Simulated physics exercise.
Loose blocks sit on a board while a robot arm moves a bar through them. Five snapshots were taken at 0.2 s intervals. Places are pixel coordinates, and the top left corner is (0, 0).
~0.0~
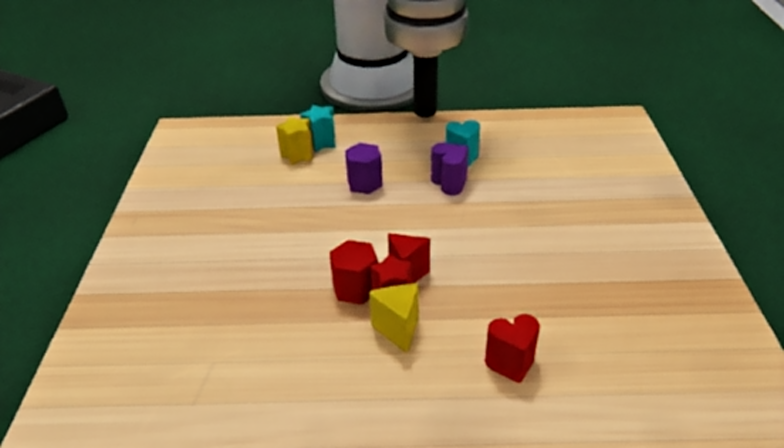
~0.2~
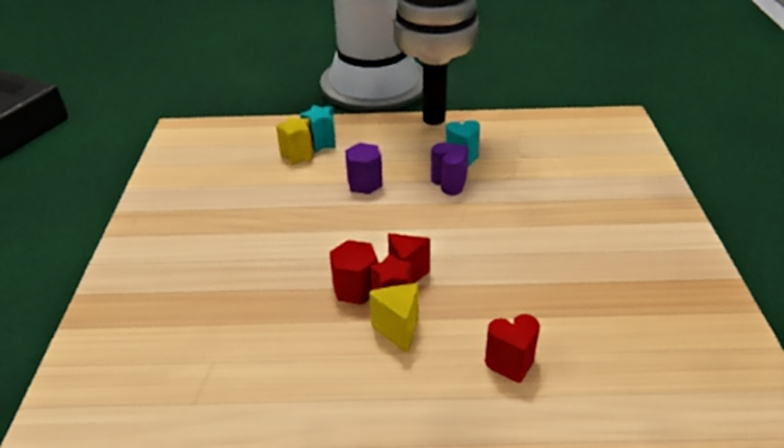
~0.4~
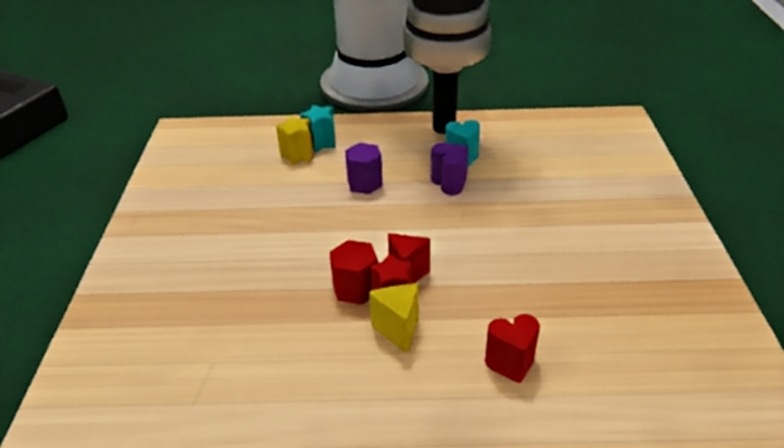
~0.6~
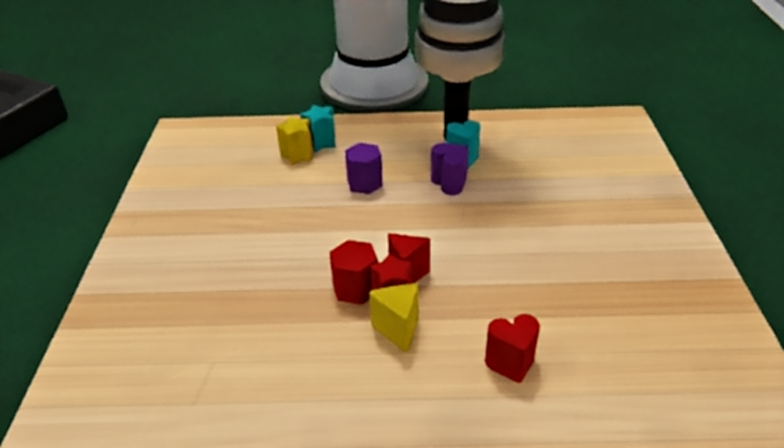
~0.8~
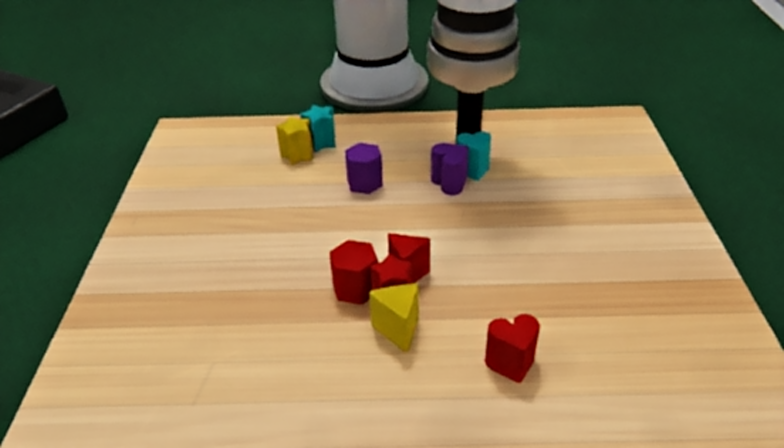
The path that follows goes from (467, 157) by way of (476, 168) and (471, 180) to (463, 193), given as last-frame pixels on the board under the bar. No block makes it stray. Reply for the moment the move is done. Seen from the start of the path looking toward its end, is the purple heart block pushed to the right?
Answer: Yes.
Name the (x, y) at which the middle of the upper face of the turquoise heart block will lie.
That would be at about pixel (487, 170).
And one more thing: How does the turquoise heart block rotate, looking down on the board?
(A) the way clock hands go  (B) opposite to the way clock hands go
My pick is B.
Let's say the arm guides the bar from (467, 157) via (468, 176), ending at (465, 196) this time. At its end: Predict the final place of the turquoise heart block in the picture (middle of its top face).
Expect it around (489, 174).
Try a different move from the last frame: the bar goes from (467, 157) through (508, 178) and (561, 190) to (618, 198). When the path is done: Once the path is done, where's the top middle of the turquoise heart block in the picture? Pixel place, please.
The top centre is at (494, 157).
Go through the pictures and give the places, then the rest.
In the first frame, bar's lower end (425, 112); purple heart block (451, 151); turquoise heart block (464, 127).
In the second frame, bar (434, 119); blocks still.
In the third frame, bar (444, 128); blocks still.
In the fourth frame, bar (455, 138); blocks still.
In the fifth frame, bar (468, 148); purple heart block (451, 151); turquoise heart block (475, 139).
On the path given first. Halfway along, bar (475, 166); purple heart block (449, 158), turned 55° clockwise; turquoise heart block (485, 157).
At the end, bar (464, 184); purple heart block (436, 165), turned 70° clockwise; turquoise heart block (487, 170), turned 45° anticlockwise.
